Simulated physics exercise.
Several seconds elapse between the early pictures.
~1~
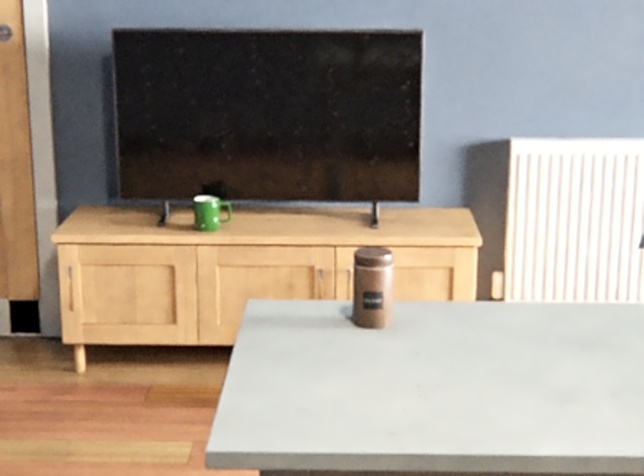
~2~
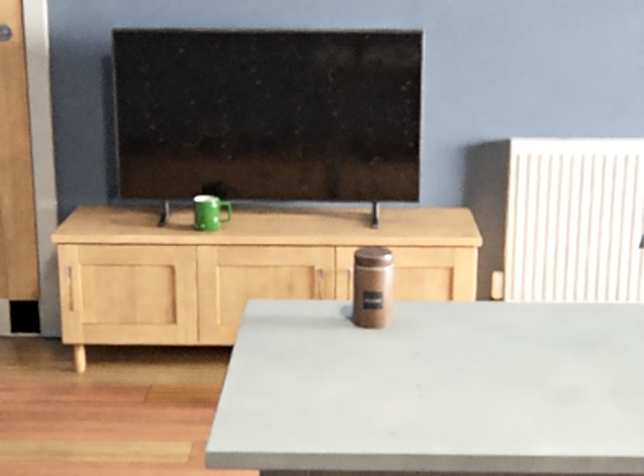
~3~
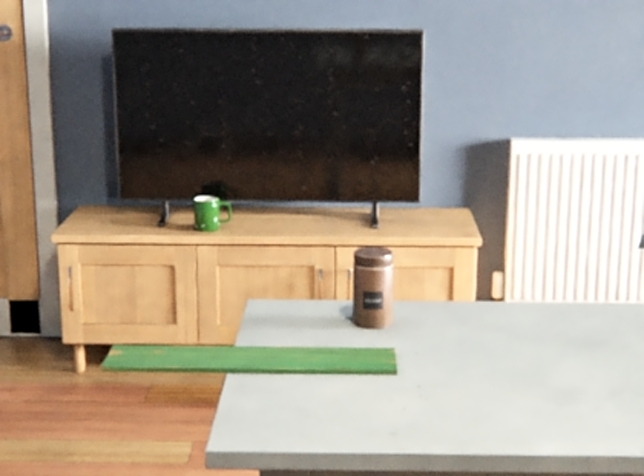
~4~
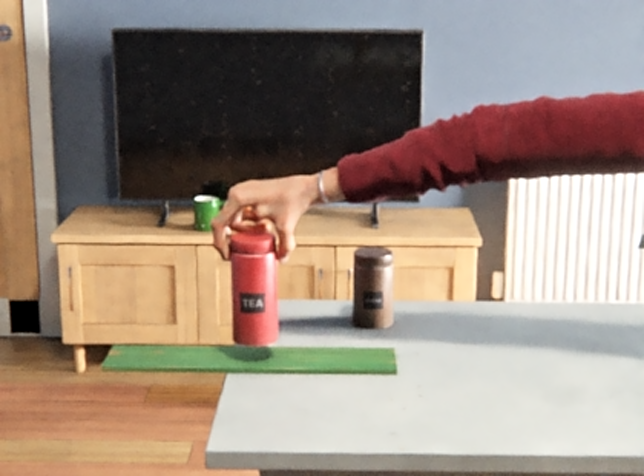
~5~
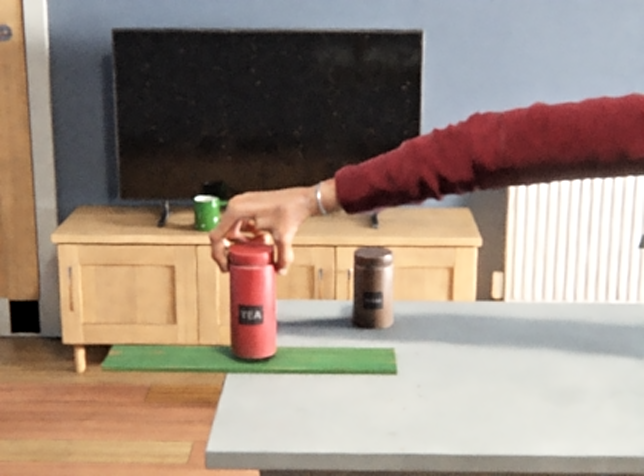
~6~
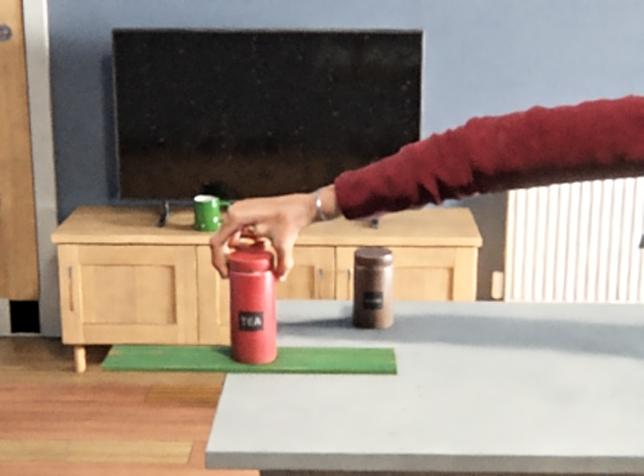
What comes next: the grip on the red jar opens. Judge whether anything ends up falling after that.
It will manage to stay balanced.
Then, 0.50 s later than the last frame, all is still.
Then, 1.30 s later than the last frame, red jar resting near (253, 306).
When it is over, all 3 as before. End places, in pixels of the last picture, red jar near (253, 306). The board keeps its balance.
